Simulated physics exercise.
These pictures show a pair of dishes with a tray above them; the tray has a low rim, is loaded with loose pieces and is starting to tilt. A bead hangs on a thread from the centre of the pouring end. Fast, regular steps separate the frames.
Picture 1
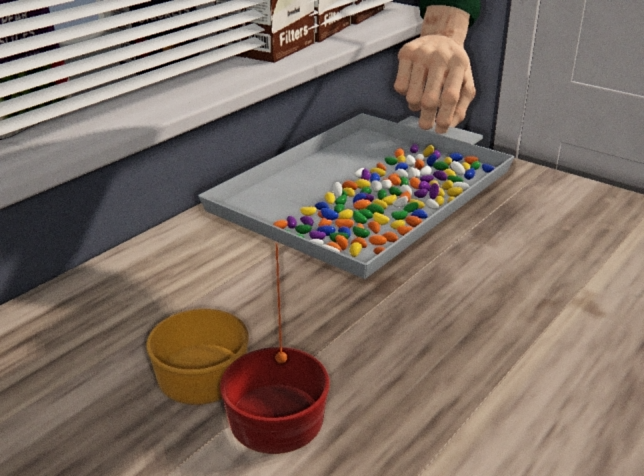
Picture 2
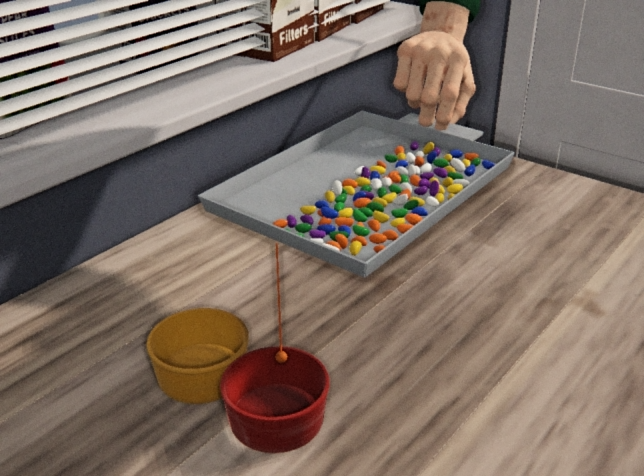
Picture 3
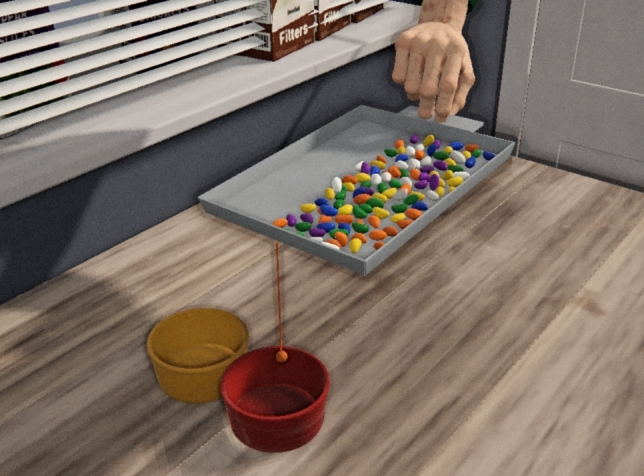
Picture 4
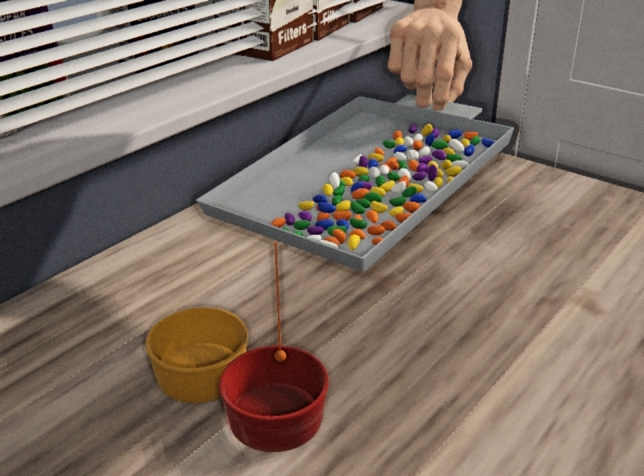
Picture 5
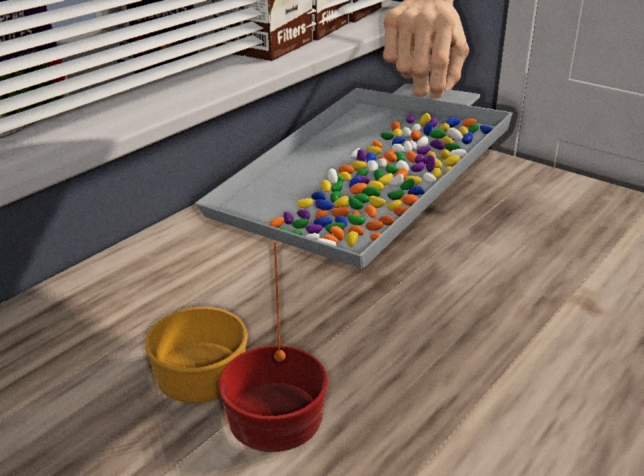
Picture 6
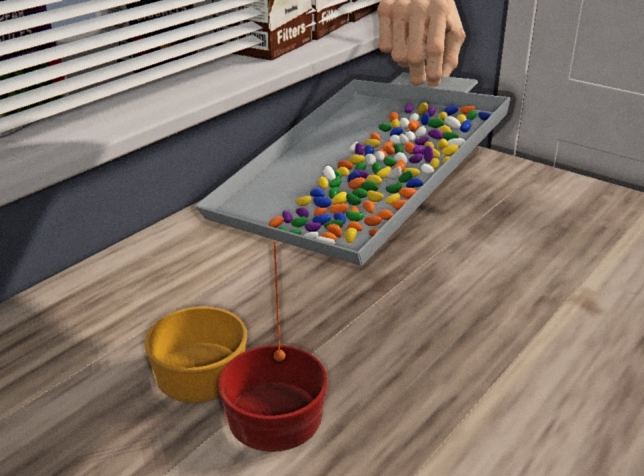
On a wooden surface beside a windowsill with blinds, a hand holds a grey tray of colourful jelly beans above a yellow dish and a red one. The hand slowly raises the tray's far end, tilting it gradually toward the dishes, while the beans stay heaped along the right side.
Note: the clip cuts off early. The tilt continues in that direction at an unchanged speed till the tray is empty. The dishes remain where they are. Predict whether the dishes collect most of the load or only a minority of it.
The amount caught is going to be bigger than the amount missed.
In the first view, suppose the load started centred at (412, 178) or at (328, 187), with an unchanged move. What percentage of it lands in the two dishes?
Some 90 and then some 90 per cent.
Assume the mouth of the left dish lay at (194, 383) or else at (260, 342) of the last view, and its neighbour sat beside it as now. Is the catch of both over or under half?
The first time it's lower than half, the second time lower than half.
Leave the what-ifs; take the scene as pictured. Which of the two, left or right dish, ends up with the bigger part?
The one you want is the left of the two.
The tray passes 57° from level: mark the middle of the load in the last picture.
In the last view, the load is centred close to (258, 191).
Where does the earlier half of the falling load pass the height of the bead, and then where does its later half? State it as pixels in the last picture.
Around (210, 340) at first; around (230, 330) after that.
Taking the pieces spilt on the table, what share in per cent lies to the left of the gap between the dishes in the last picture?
That would be roughly 90 per cent.
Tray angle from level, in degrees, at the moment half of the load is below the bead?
It has tipped about 110 degrees.
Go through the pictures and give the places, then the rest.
The first picture shows corners of the pouring end near (205, 195) and (365, 261), level; middle of the load near (394, 192), jelly beans; left dish near (163, 378); right dish near (240, 426); bead on its thread near (281, 358).
The second picture shows corners of the pouring end near (204, 195) and (365, 260), level; middle of the load near (394, 189).
The third picture shows corners of the pouring end near (204, 197) and (364, 257), tipped barely, lowest at the left corner; middle of the load near (394, 184).
The fourth picture shows corners of the pouring end near (202, 199) and (362, 254), tipped a little, lowest at the left corner; middle of the load near (393, 177).
The fifth picture shows corners of the pouring end near (201, 202) and (360, 252), tipped a little, lowest at the left corner; middle of the load near (391, 169).
The sixth picture shows corners of the pouring end near (201, 204) and (357, 249), tipped a little, lowest at the left corner; middle of the load near (389, 162); left dish near (161, 377); right dish near (238, 424).
Shortly afterwards, tray tipped steeply; all but a few on the tray; only a few in the left dish; a little in the air.
Next, tray tipped right over; the bulk on the tray; only a few in the right dish; a little in the left dish; only a few outside both; only a few in the air.
Some moments later, tray tipped past a quarter turn; a little in the right dish; near two thirds in the left dish; near a quarter outside both.
In the end, tray tipped past a quarter turn; a little in the right dish; near two thirds in the left dish; near a quarter outside both.
